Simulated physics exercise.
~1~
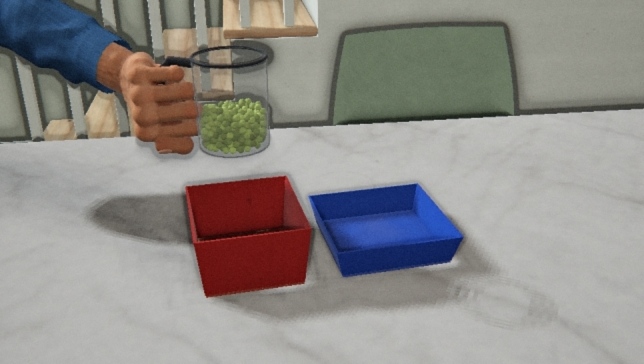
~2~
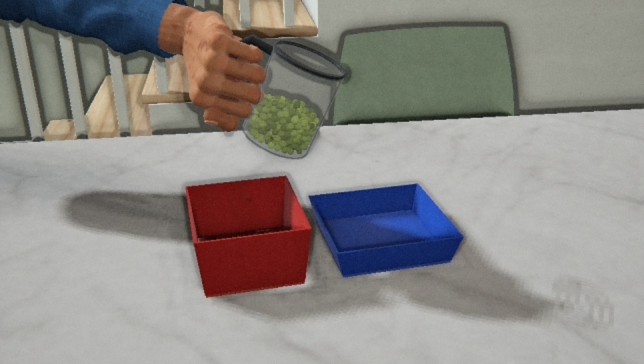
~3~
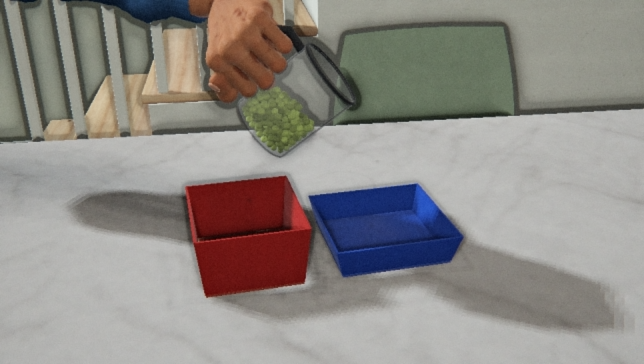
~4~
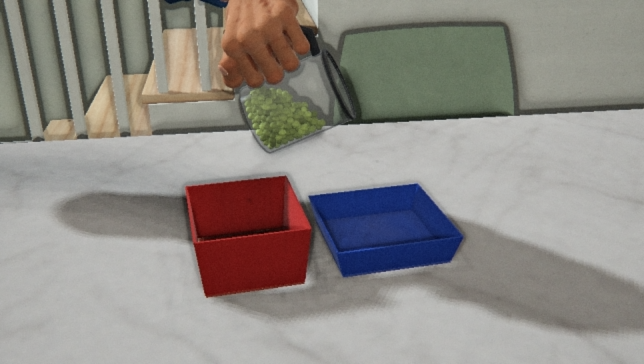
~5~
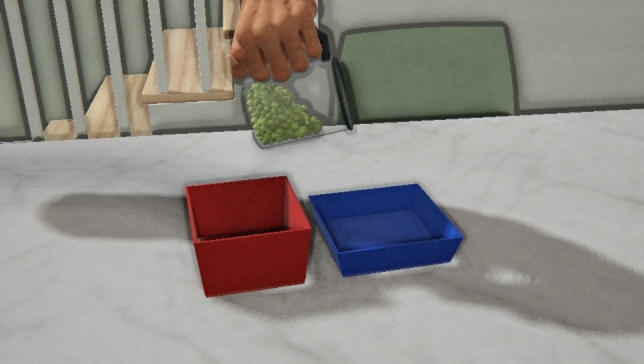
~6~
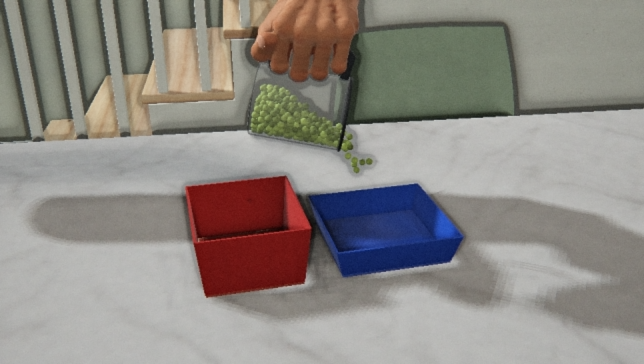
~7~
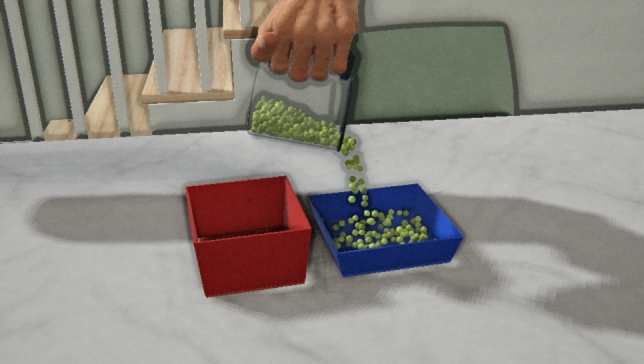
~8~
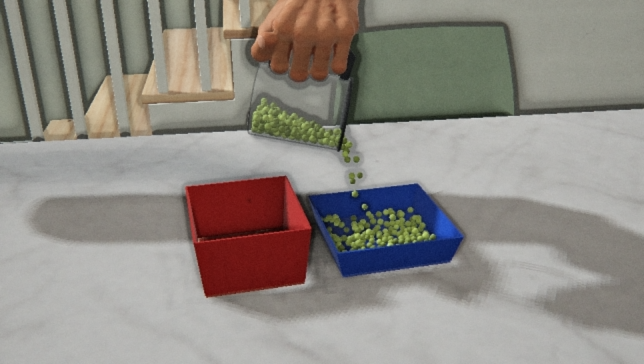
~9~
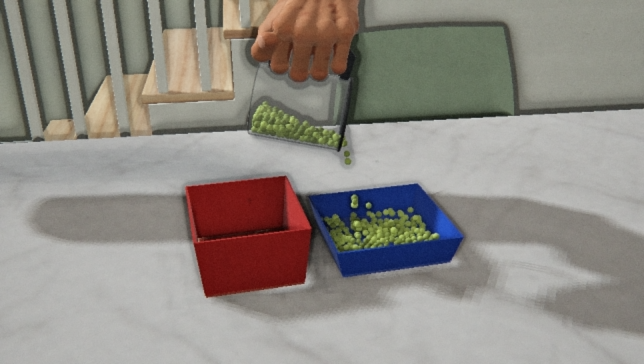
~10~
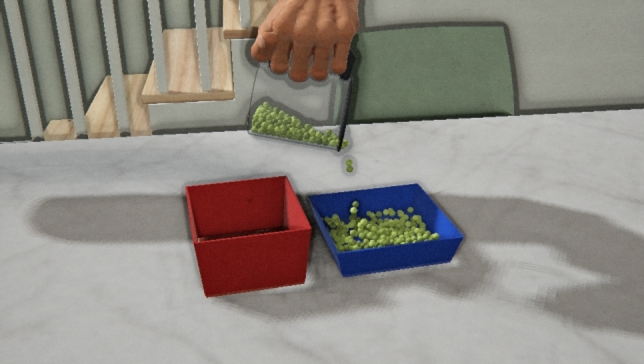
A hand tips a clear cup and pours many green peas into the blue tin.
